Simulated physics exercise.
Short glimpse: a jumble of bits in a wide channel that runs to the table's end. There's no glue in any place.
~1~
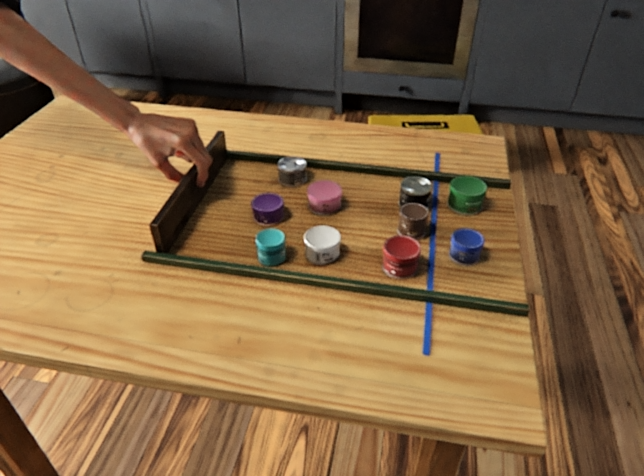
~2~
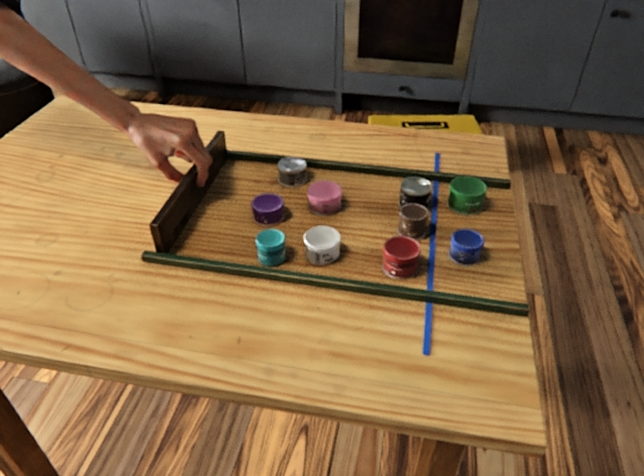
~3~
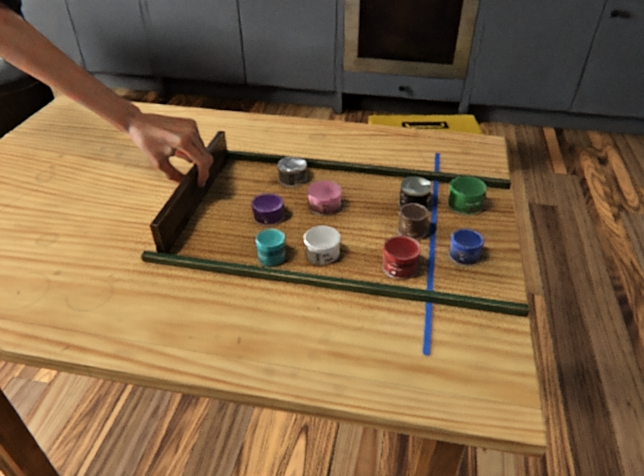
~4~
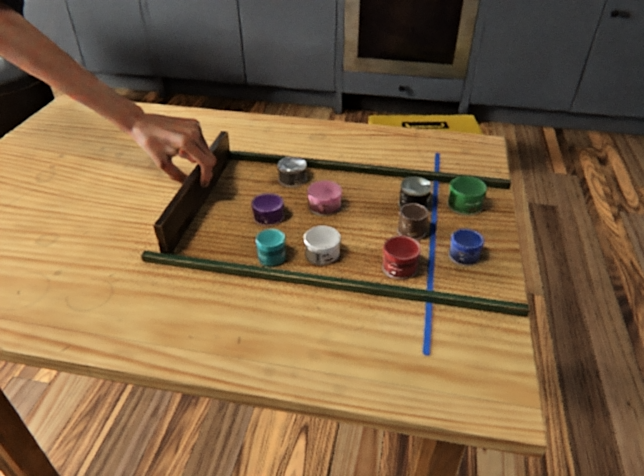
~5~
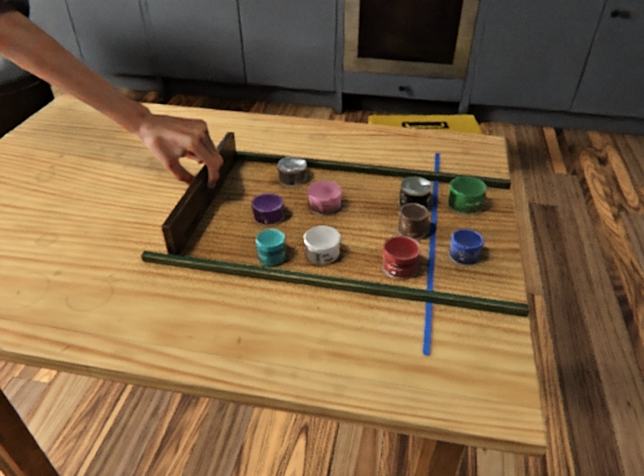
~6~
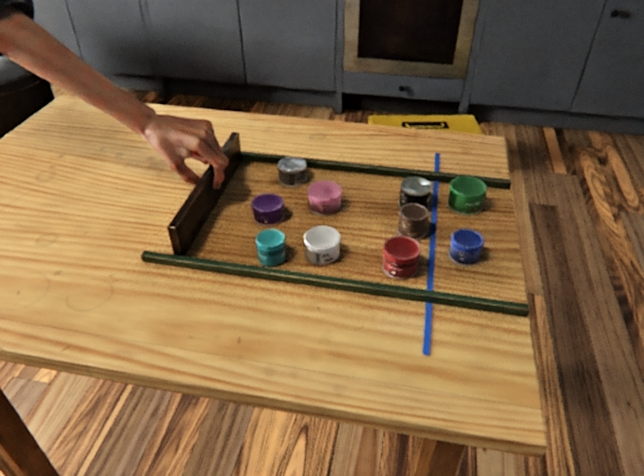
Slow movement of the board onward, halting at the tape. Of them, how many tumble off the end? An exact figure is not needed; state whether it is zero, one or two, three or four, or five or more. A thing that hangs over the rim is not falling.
The push will most likely fail to drop any piece.
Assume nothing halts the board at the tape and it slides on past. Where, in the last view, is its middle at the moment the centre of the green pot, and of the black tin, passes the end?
Approx. (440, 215) for the first, approx. (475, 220) for the second.
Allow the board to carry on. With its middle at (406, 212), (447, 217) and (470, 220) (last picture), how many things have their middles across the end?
In order, that gives 0, then 1, then 1.
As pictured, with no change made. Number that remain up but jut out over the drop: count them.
As for overhanging, the count is 1.
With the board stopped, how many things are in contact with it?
5.
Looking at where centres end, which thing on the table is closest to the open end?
The one you want is the green pot.
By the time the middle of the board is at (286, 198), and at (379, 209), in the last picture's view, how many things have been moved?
First 3, then 8.
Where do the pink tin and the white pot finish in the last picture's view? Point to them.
Result: One at about (453, 213), the other at about (451, 255).
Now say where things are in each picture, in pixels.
Green pot (467, 196); blue tin (466, 248); brown pot (413, 222); board (194, 187); tape (433, 231), in the first frame.
Blue tin (466, 248); grey tin (292, 172), in the second frame.
Brown pot (413, 222); turquoise tub (271, 248), in the third frame.
Green pot (466, 196); pink tin (325, 198), in the fourth frame.
Blue tin (466, 248); red tin (401, 257), in the fifth frame.
Green pot (466, 196); blue tin (466, 248); brown pot (413, 222); board (210, 189); tape (433, 231), in the sixth frame.
Soon after, none off yet; green pot at rest near (466, 196); blue tin at rest near (466, 248); brown pot at rest near (413, 222).
In the end, the number that fall off is zero.
